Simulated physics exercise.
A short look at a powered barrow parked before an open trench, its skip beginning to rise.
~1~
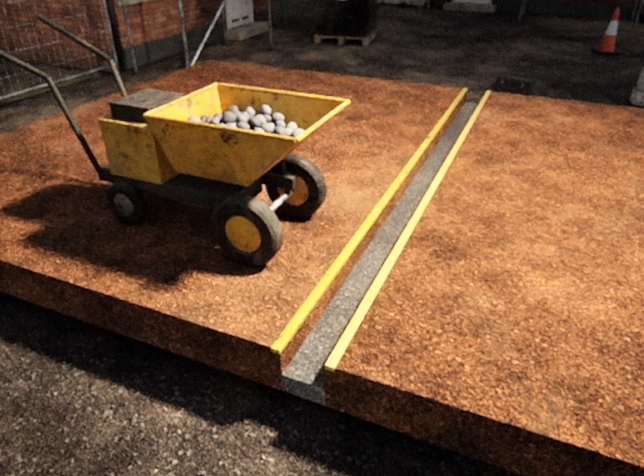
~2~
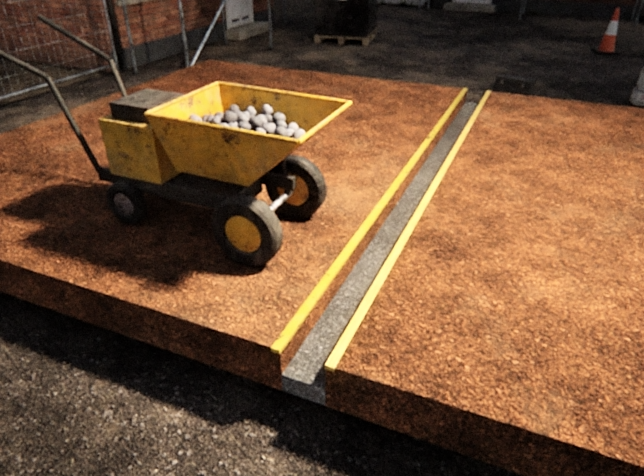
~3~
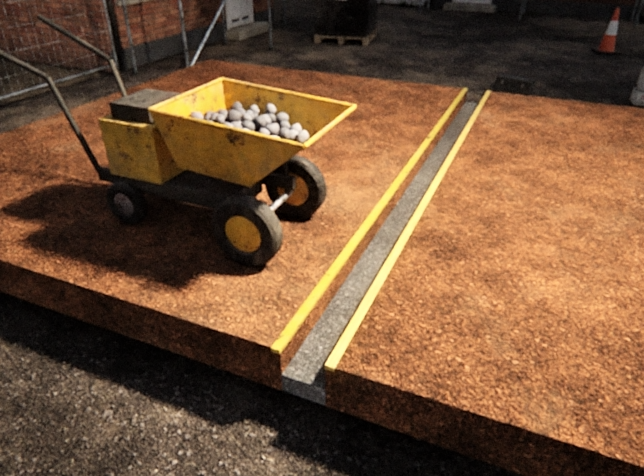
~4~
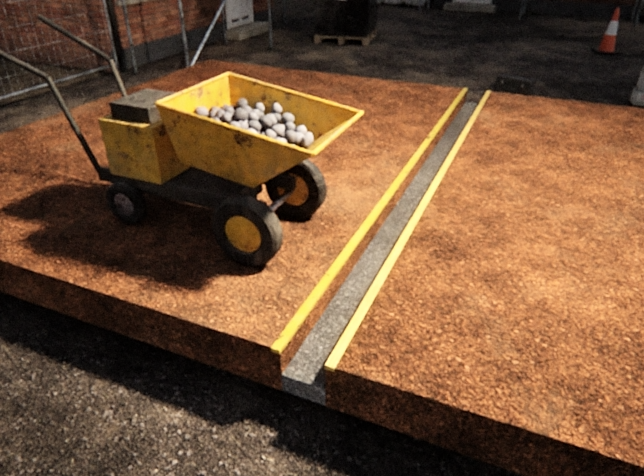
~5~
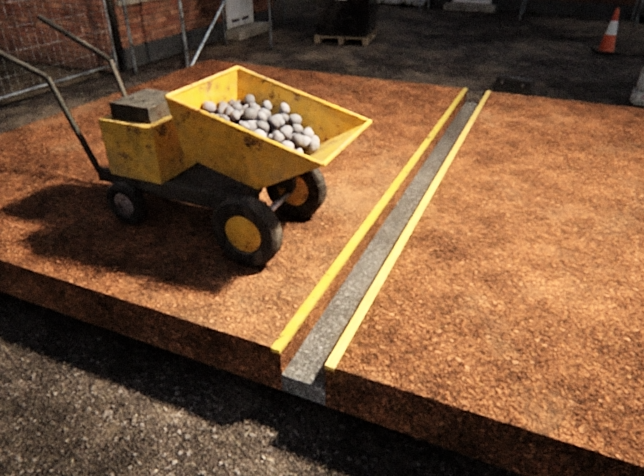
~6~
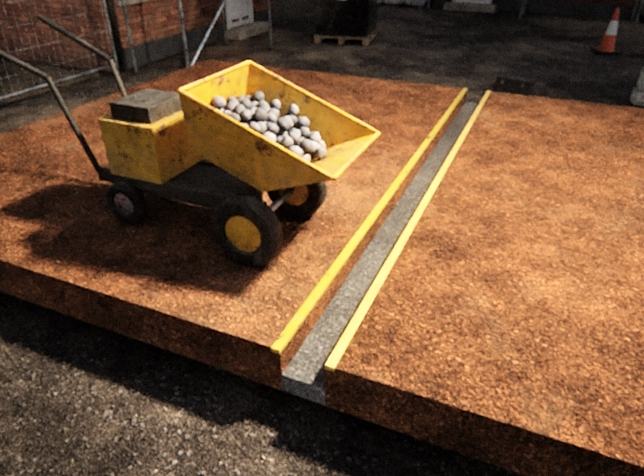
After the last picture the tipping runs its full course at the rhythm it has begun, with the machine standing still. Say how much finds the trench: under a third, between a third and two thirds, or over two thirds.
Between the edges lies under a third of the load.
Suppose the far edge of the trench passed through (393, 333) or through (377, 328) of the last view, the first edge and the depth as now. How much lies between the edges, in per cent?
Near 70 % and 50 %.
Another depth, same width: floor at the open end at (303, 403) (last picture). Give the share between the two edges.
Roughly 20 in a hundred.
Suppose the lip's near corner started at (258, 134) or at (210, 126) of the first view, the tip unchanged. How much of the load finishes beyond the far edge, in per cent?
About 10 and 0 per cent.
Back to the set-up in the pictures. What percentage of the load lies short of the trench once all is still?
It comes to 0 per cent or so.
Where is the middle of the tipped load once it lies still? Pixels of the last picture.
Near (420, 267).
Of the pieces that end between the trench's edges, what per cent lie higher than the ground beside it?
It comes to 5 per cent or so.
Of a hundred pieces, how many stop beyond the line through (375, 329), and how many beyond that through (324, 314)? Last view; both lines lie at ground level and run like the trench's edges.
Roughly 40 per cent, and 60 per cent.
Soon, skip tipped steeply; all in the skip.
A while on, skip tipped right over; most in the skip; a stray few in or heaped over the trench; about a quarter beyond it.
Towards the end, skip tipped right over; about half in the skip; a small part in or heaped over the trench; about half beyond it.
Finally, skip tipped right over; about half in the skip; a small part in or heaped over the trench; about half beyond it.
